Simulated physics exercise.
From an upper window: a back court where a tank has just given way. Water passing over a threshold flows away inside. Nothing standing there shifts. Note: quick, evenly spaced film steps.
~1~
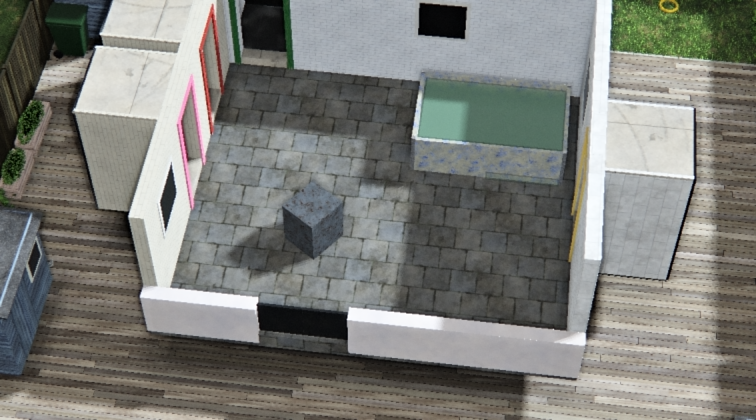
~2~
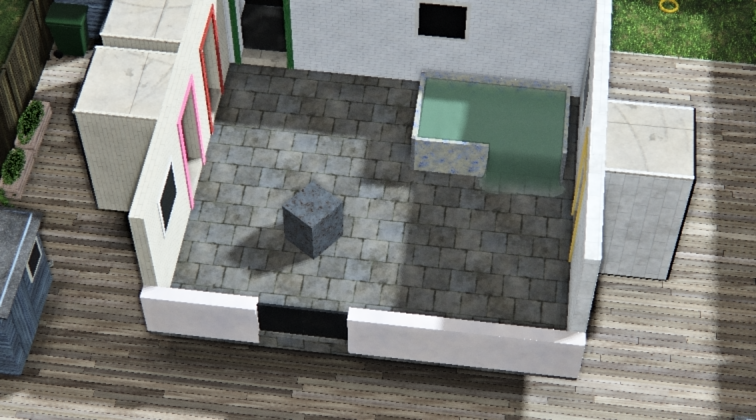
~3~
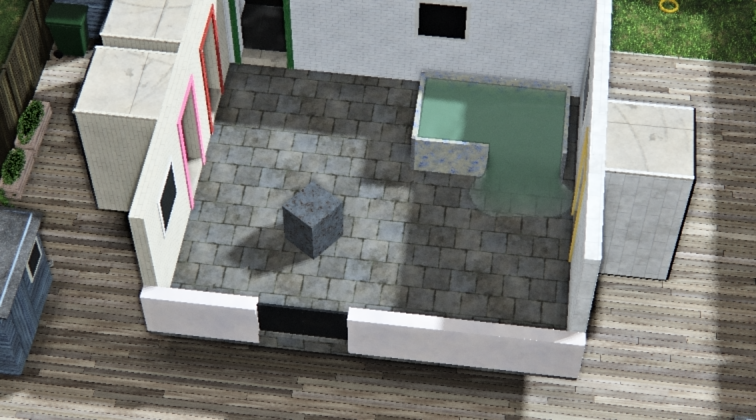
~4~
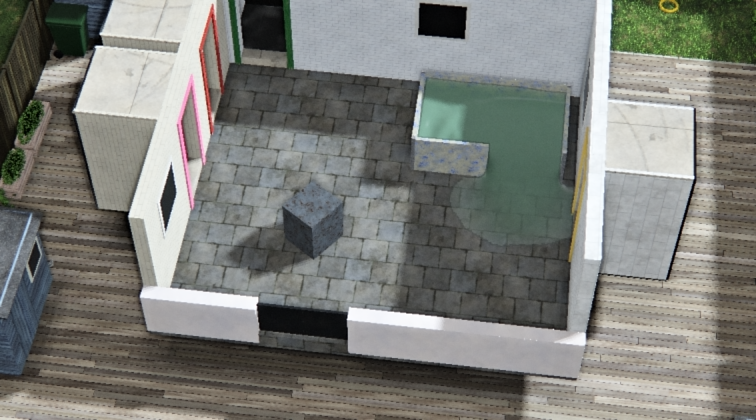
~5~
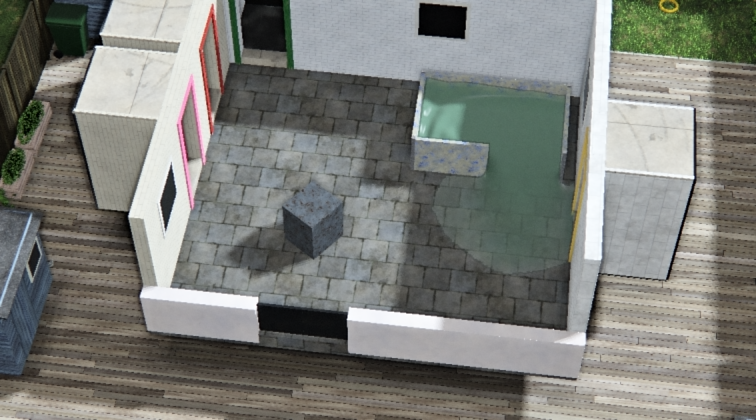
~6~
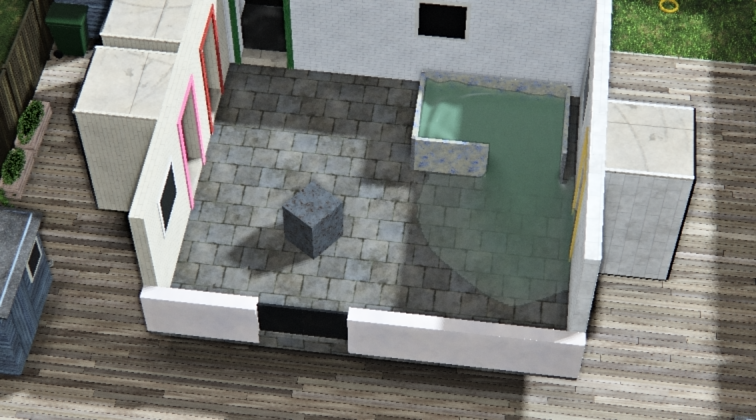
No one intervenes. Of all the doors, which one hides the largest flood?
That would be the yellow door.
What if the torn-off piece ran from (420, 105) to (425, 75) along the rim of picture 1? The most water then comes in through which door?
The red door, I reckon.
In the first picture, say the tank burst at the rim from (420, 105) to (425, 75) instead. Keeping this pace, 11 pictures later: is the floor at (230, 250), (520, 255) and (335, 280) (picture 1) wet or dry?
The first spot is left untouched, the second is left untouched and the third is left untouched.
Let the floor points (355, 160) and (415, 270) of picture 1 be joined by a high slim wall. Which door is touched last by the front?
It's the green-painted one.
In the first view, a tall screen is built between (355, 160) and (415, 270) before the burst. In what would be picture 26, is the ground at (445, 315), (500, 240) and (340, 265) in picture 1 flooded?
Log: Point 1 inundated, point 2 inundated, point 3 inundated.
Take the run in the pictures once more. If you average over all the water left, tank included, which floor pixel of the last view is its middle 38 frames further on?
The water's centre sits above (394, 232).
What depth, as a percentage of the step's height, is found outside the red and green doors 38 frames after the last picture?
Respectively about 20 and 40 per cent.
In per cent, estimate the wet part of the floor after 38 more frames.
I reckon around 90 %.
A moment on, water covers 30 % of the floor; green door not reached, pink door not reached, yellow door some in, red door not reached.
Next, water covers 30 % of the floor; green door not reached, pink door not reached, yellow door some in, red door not reached.
Then, water covers 50 % of the floor; green door not reached, pink door not reached, yellow door a lot in, red door not reached.
Later, water covers 90 % of the floor; green door wet at the sill, nothing in, pink door wet at the sill, nothing in, yellow door a lot in, red door wet at the sill, nothing in.
In the end, water covers 100 % of the floor; green door wet at the sill, nothing in, pink door wet at the sill, nothing in, yellow door a lot in, red door wet at the sill, nothing in; the yellow door has let in the most.
